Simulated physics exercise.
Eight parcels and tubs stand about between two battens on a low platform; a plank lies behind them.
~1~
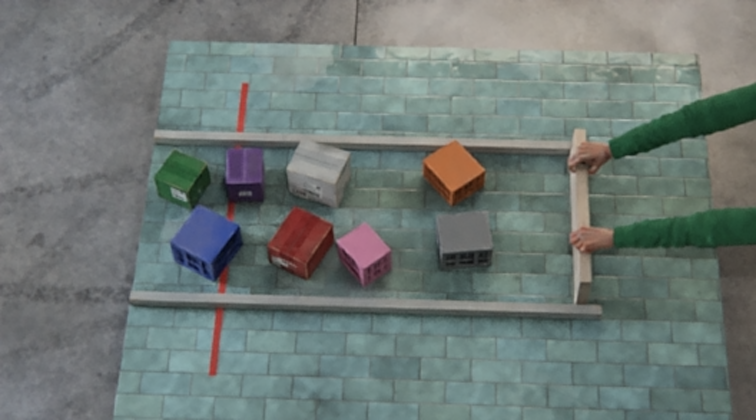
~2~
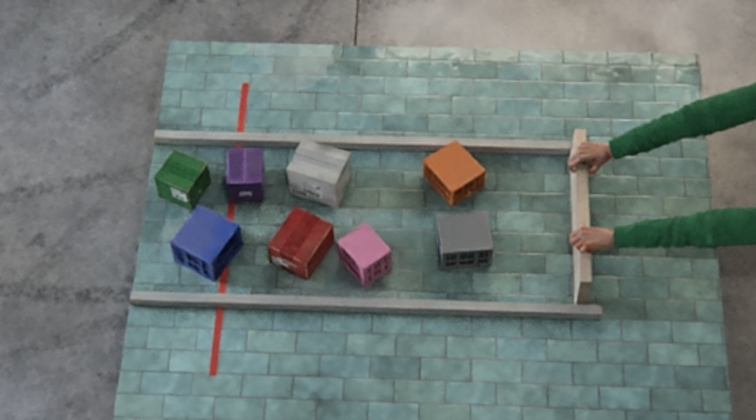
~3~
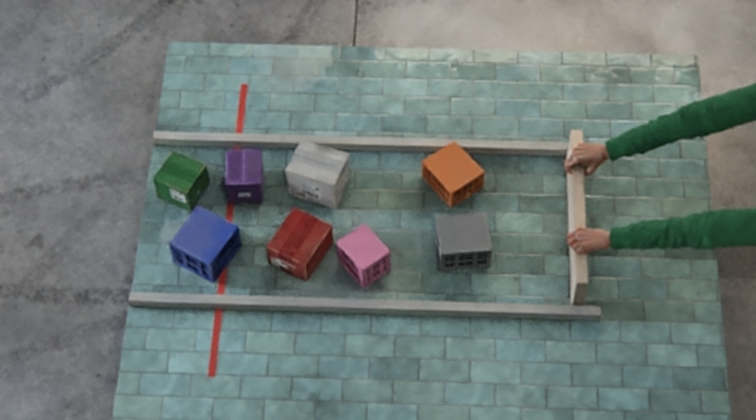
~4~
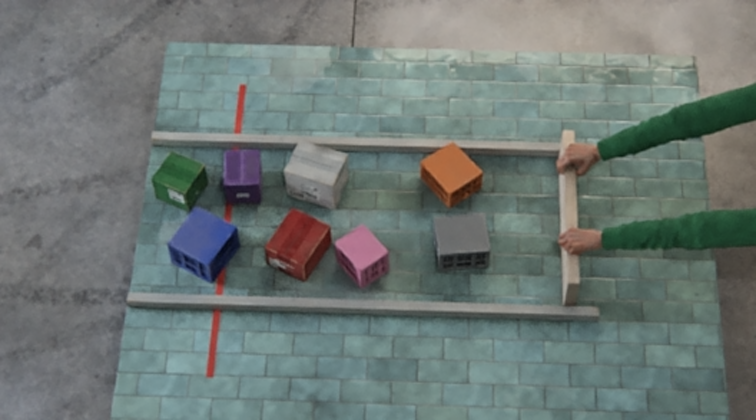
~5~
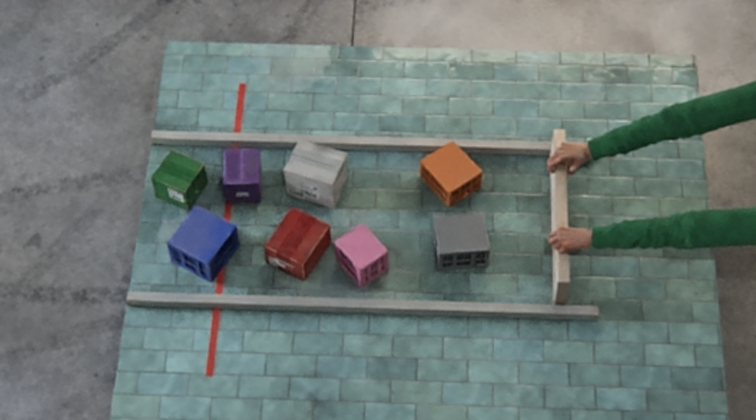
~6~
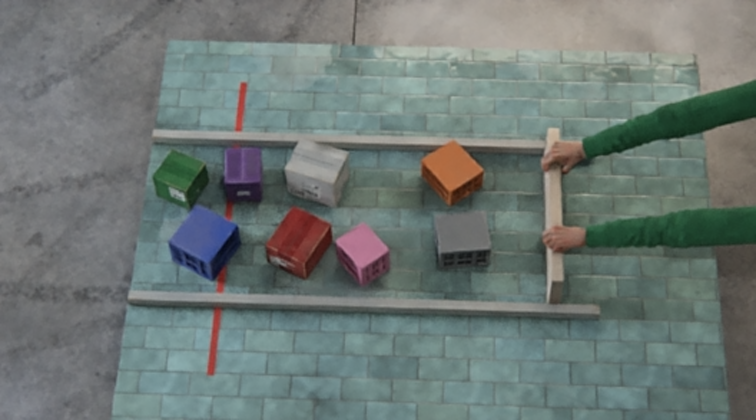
Two hands slide a plank a short way left toward eight unmoving coloured boxes.
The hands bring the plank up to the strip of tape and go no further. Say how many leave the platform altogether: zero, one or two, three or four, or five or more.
The fall count stops at three or four.
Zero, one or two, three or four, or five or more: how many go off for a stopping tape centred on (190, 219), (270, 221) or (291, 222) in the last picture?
Taking the places in the order asked: Five or more, then 1 or 2, then no fall at all.
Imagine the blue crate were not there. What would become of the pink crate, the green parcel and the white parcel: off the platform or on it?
Outcome: Pink crate is not lost; green parcel ends up off; white parcel is not lost.
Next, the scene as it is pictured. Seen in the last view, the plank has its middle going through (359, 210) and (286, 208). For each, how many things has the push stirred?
One spot: 5. Other spot: 8.
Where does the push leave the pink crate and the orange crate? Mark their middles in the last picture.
The one named first is at (199, 273), the next at (213, 158).
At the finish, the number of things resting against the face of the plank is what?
3 are in contact with it.
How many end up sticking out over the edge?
I count 2 overhanging.
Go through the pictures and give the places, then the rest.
In the first frame, green parcel (183, 180); blue crate (207, 243); purple tote (246, 176); plank (580, 217); tape (230, 220).
In the second frame, blue crate (207, 243); grey crate (464, 241).
In the third frame, purple tote (245, 177); plank (577, 218).
In the fourth frame, green parcel (180, 181); pink crate (362, 257).
In the fifth frame, blue crate (204, 244); orange crate (451, 174).
In the sixth frame, green parcel (181, 179); blue crate (205, 243); purple tote (244, 175); plank (553, 216); tape (228, 220).
Soon after, none off yet; green parcel at rest near (181, 179); blue crate at rest near (205, 243); purple tote at rest near (244, 175).
Then, none off yet; green parcel at rest near (181, 179); blue crate at rest near (204, 243); purple tote moved a little near (228, 175).
By the end, the number that fall off is three or four; fallen, purple tote, blue crate and green parcel.
